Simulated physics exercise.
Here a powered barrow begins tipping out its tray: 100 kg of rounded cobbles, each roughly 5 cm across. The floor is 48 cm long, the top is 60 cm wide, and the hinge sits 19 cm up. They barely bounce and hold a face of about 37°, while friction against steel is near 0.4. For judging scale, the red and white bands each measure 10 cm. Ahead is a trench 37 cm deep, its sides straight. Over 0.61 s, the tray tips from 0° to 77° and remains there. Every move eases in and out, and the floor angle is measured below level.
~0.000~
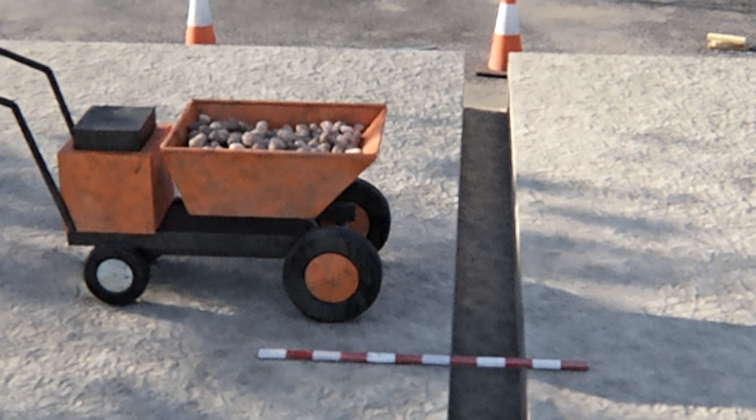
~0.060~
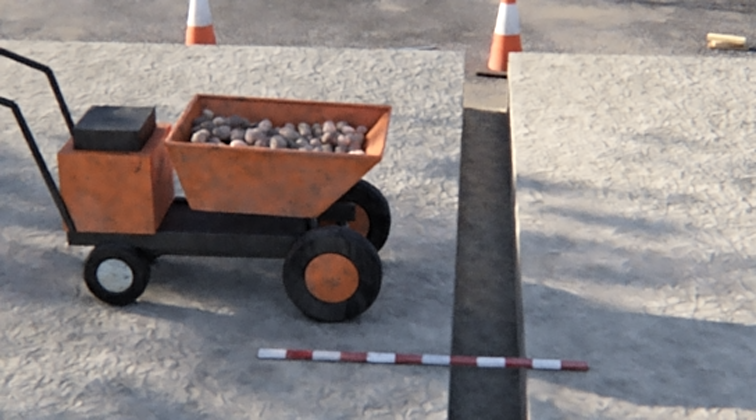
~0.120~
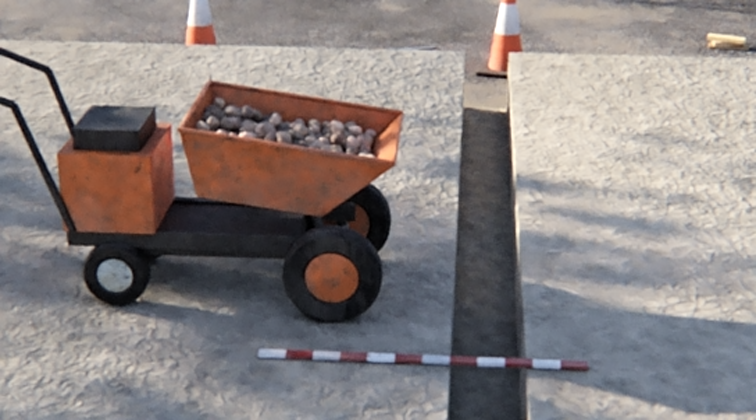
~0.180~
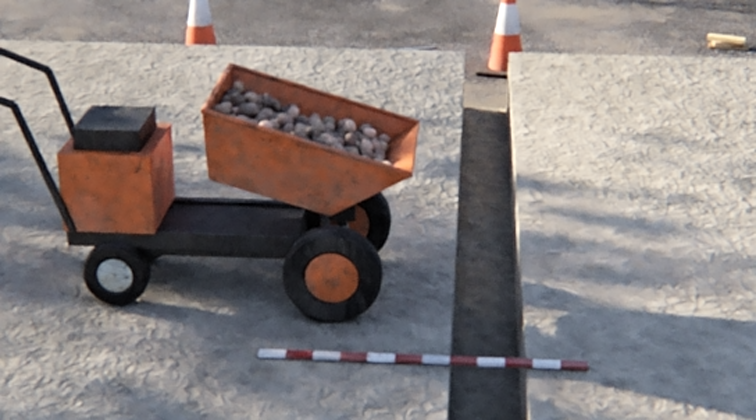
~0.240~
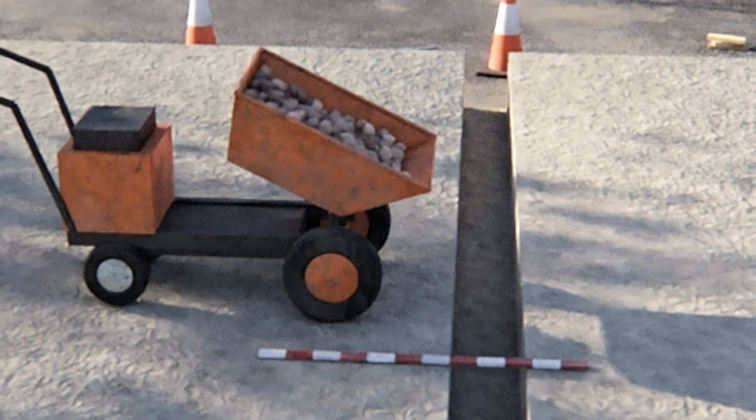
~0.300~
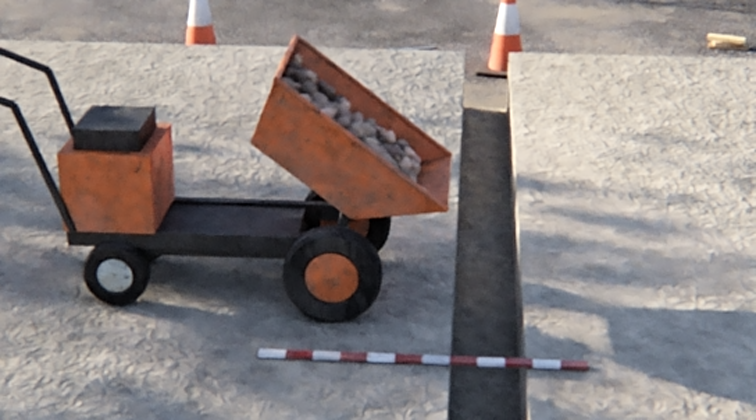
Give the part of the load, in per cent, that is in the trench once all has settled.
Close to 49 in a hundred.
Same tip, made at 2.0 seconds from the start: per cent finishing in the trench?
That would give about 70 percent.
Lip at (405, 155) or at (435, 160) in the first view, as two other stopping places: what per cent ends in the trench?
Some 20 and some 5 per cent, in that order.
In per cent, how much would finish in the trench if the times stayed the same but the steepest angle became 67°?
Near 45 per cent then.
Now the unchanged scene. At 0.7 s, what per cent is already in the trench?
About 25 per cent by then.
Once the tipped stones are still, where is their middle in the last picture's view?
(534, 293).
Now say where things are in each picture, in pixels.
In the first frame, lip at (377, 156), floor tilted 0°, highest stones at (269, 129).
In the second frame, the tray is at 2°, its lip at (382, 158); the top of the load is at (254, 124); the stones move at 0.5 m/s on average.
In the third frame, lip at (394, 164), floor tilted 8°, highest stones at (227, 115); the stones move at 1.0 m/s on average.
In the fourth frame, lip at (412, 174), floor tilted 16°, highest stones at (241, 100); the stones move at 1.3 m/s on average.
In the fifth frame, the tray is at 26°, its lip at (431, 190); the top of the load is at (265, 86); the stones move at 1.5 m/s on average.
In the sixth frame, the tray is at 38°, its lip at (448, 210); the top of the load is at (294, 74); the stones move at 1.6 m/s on average.
After 0.5 s the floor is at 65°; 100 % in the tray; the foremost stones are at (460, 230).
After 0.7 s the floor is at 77°; 55 % in the tray, 24 % in the trench, 21 % past the trench; the foremost stones are at (565, 295).
After 1.1 s the floor is at 77°; 2 % in the tray, 46 % in the trench, 52 % past the trench; the foremost stones are past the picture's edge.
After 3.0 s the floor is at 77°; 0 % in the tray, 49 % in the trench, 51 % past the trench; the foremost stones are past the picture's edge.
